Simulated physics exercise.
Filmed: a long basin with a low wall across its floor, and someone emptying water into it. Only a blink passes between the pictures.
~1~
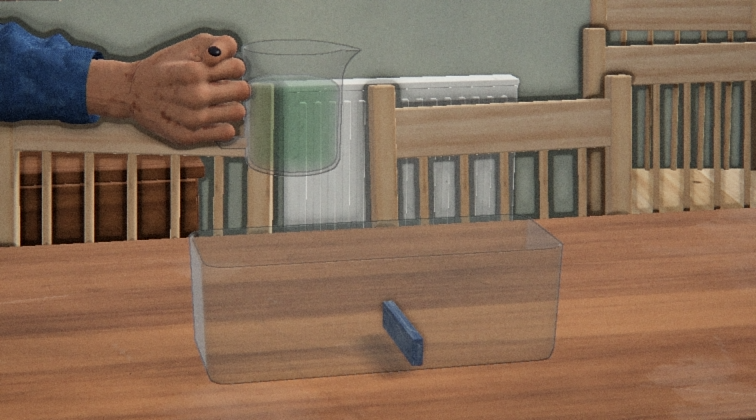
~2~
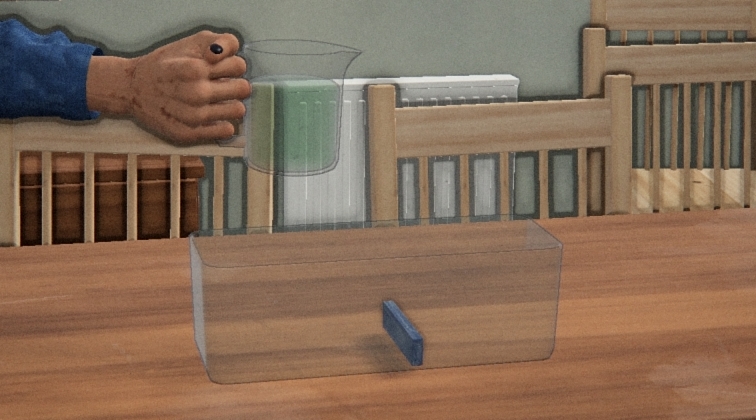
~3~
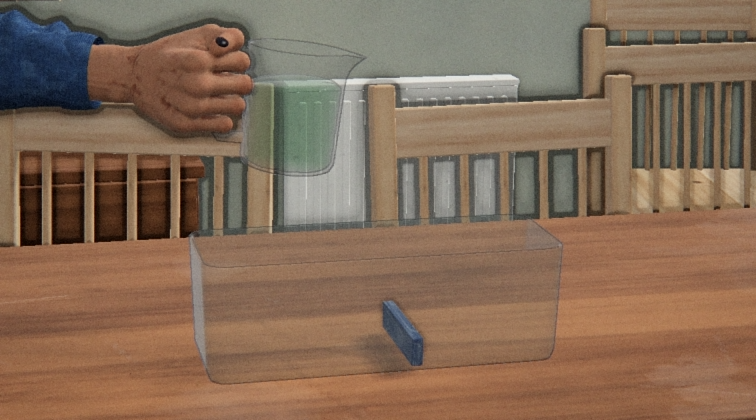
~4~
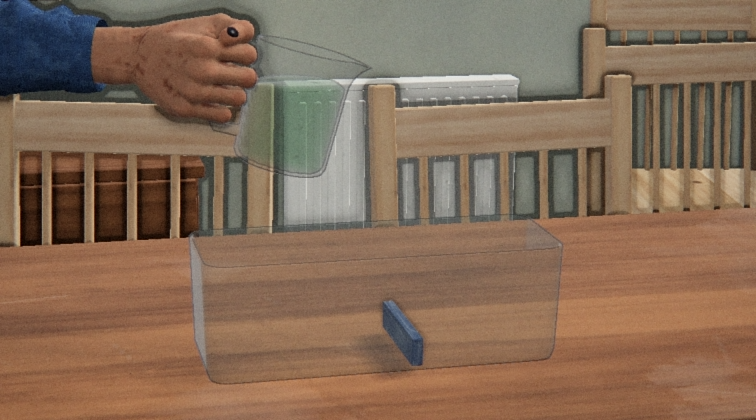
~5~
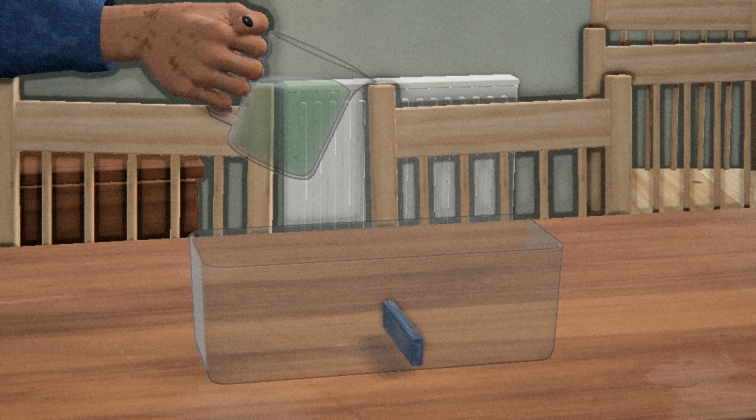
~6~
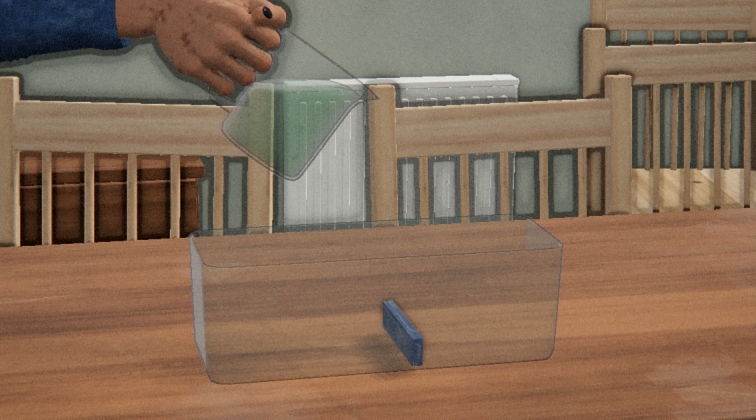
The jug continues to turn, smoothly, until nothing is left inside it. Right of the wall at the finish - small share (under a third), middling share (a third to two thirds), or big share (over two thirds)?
Big.
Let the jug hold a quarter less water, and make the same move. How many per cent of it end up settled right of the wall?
75 in a hundred.
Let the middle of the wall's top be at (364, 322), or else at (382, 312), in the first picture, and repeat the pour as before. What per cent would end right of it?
Case 1: 90 %; case 2: 90 %.
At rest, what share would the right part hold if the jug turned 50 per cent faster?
Around 80 in a hundred.
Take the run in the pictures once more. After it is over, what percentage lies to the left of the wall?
About 20 per cent.
A moment on, the jug is tipped on its side and 67 per cent is still to pour, 0 is left of the wall and 10 right of it.
Next, the jug is tipped right over and 19 per cent is still to pour, 8 is left of the wall and 56 right of it.
Then the jug is tipped right over and 3 per cent is still to pour, 13 is left of the wall and 79 right of it.
Later the jug is tipped right over and 0 per cent is still to pour, 18 is left of the wall and 80 right of it.
At rest 21 per cent lies left of the wall, 77 right of it and 2 outside.
